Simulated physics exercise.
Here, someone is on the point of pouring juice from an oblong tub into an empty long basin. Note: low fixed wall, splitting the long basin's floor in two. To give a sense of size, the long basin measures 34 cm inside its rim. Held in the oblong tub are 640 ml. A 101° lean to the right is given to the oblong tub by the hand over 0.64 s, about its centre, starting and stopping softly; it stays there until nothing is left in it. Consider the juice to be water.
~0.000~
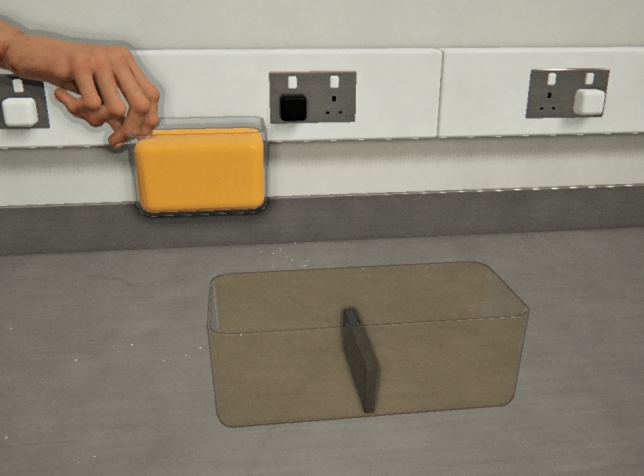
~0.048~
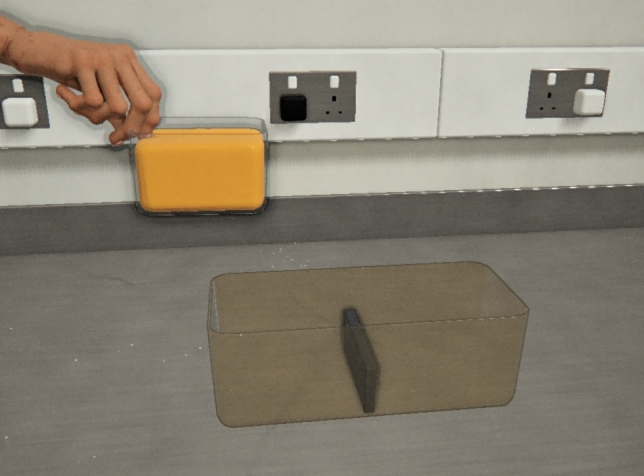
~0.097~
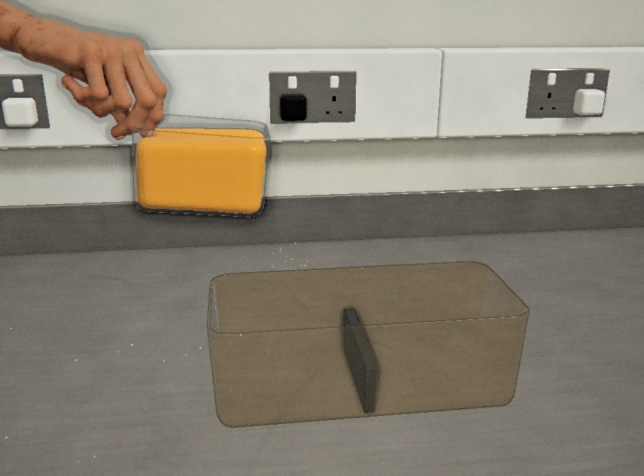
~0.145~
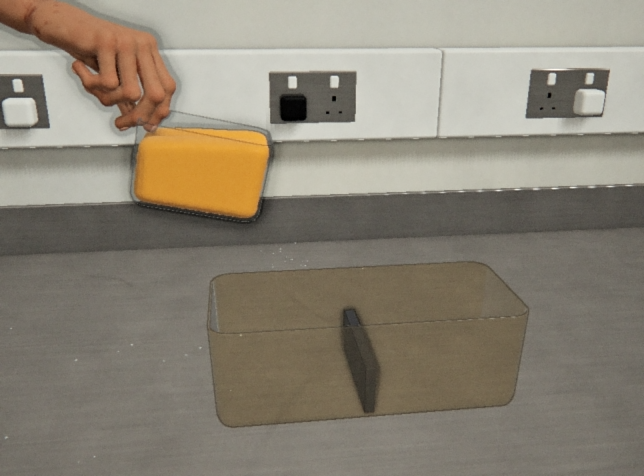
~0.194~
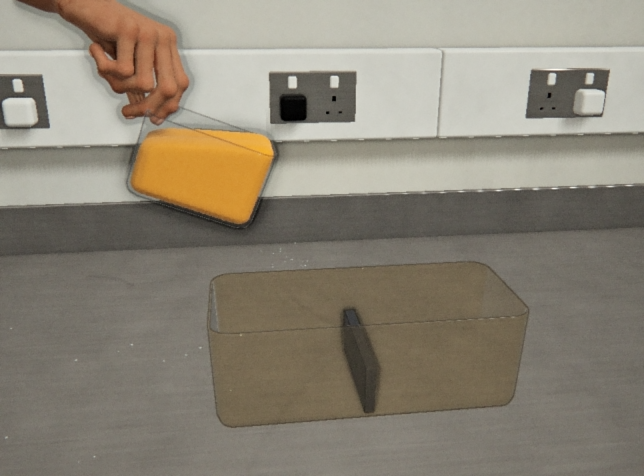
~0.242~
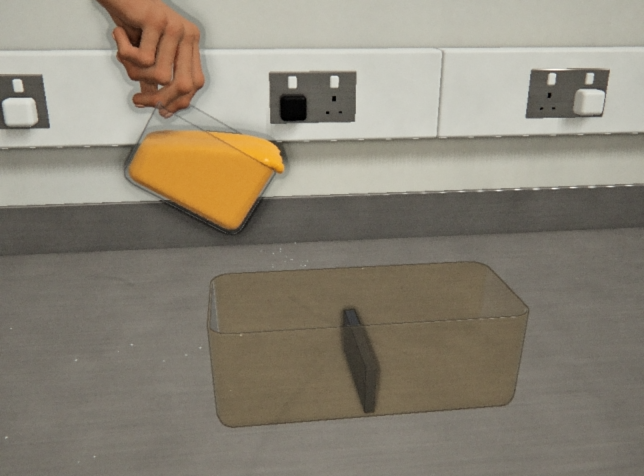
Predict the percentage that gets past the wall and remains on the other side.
The other side holds about 7 % in the end.
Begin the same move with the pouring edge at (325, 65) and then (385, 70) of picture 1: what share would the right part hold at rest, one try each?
Try 1: Approx. 85 %; try 2: Approx. 90 %.
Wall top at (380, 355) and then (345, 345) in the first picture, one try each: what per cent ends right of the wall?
15 per cent first, 35 per cent second.
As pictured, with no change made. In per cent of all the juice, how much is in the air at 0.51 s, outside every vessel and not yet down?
It comes to roughly 44 per cent.
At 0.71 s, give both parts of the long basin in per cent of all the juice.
Near 80 on the left, 5 on the right.
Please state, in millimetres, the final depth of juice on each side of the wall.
Final reading - left some 28 mm, right some 2 mm.
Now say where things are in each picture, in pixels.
In the first frame, it leans 0°; its right rim is at (264, 126); the juice meets the walls at (139, 138) and (262, 136); the long basin's rim runs from (210, 304) to (507, 287); the wall's top is at (359, 338).
In the second frame, it leans 1°; its right rim is at (264, 128); the juice meets the walls at (139, 138) and (263, 136).
In the third frame, it leans 6°; its right rim is at (267, 132); the juice meets the walls at (140, 137) and (264, 138).
In the fourth frame, it leans 12°; its right rim is at (270, 140); the juice meets the walls at (143, 136) and (268, 139).
In the fifth frame, it leans 21°; its right rim is at (273, 151); the juice meets the walls at (143, 138) and (273, 142); 1 per cent is over the edge.
In the sixth frame, it leans 32°; its right rim is at (274, 163); the juice meets the walls at (138, 146) and (275, 153); 4 per cent is over the edge.
By 0.51 s the tilt is 91° and 32 per cent is still to pour, 23 is left of the wall and 1 right of it.
By 0.71 s the tilt is 101° and 8 per cent is still to pour, 80 is left of the wall and 5 right of it.
By 0.92 s the tilt is 101° and 2 per cent is still to pour, 87 is left of the wall and 6 right of it.
By 1.14 s the tilt is 101° and 0 per cent is still to pour, 89 is left of the wall and 7 right of it.
At rest 90 per cent lies left of the wall, 7 right of it and 3 outside.
